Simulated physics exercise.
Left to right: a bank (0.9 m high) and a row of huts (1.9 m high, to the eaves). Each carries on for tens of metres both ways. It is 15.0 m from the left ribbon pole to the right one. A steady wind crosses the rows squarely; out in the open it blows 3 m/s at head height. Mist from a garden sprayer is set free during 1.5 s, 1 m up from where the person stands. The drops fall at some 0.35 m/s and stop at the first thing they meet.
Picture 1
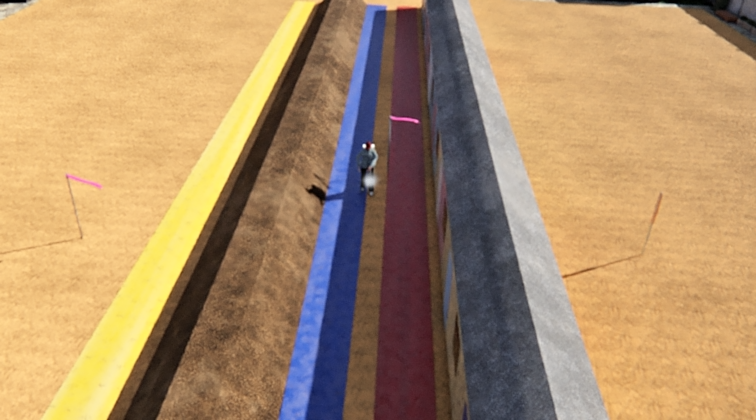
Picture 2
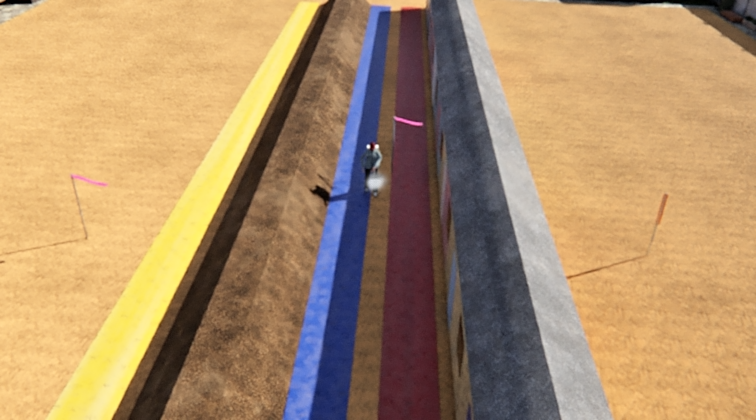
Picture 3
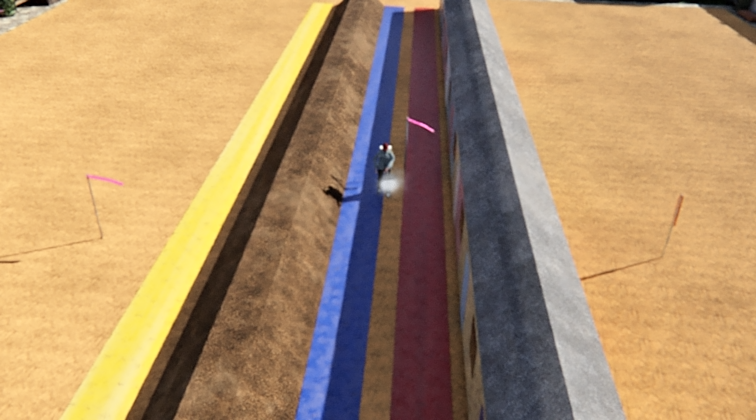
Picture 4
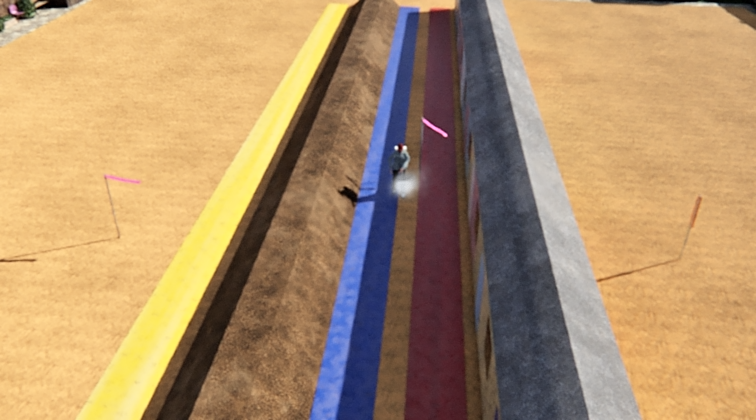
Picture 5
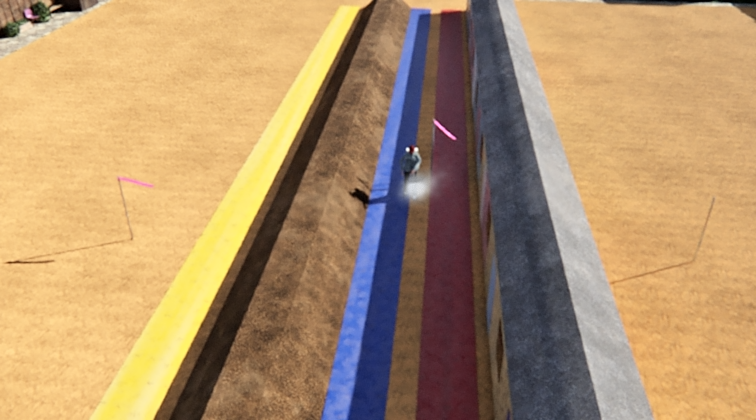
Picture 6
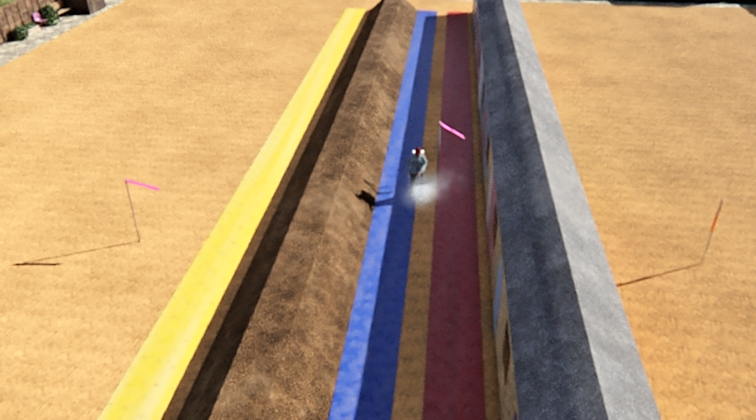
To begin with, a small figure stands between a brown bank and a grey-topped row, with a tiny white puff beside it and pink ribbons streaming rightward. The puff then spreads and drifts slightly right over the strip between the blue and red bands, while the whole view shifts gradually.
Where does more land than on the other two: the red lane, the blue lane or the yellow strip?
It is blue that catches most.
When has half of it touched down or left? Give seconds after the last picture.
At about 4.0 s.
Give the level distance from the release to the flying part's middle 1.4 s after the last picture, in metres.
About 0.5 m.
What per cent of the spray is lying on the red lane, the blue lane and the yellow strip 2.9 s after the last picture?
About 3 % red, 20 % blue, 0 % yellow.
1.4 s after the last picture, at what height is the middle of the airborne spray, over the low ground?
Roughly 0.8 m up.
Then, 1.4 s after the last picture, 0 % lies on the yellow strip, 0 % on the red lane and 4 % on the blue lane; 5 % has touched down or left; the middle of what still flies is 0.8 m above the low ground, near (429, 193).
Then, 2.9 s after the last picture, 0 % lies on the yellow strip, 3 % on the red lane and 19 % on the blue lane; 29 % has touched down or left; the middle of what still flies is 0.5 m above the low ground, near (429, 200).
Then, 6.9 s after the last picture, 0 % lies on the yellow strip, 12 % on the red lane and 52 % on the blue lane; 85 % has touched down or left; the middle of what still flies is 0.8 m above the low ground, near (444, 194).
Then, 18.9 s after the last picture, 0 % lies on the yellow strip, 13 % on the red lane and 58 % on the blue lane; 98 % has touched down or left.
Then, 43.9 s after the last picture, 0 % lies on the yellow strip, 13 % on the red lane and 58 % on the blue lane; 100 % has touched down or left.
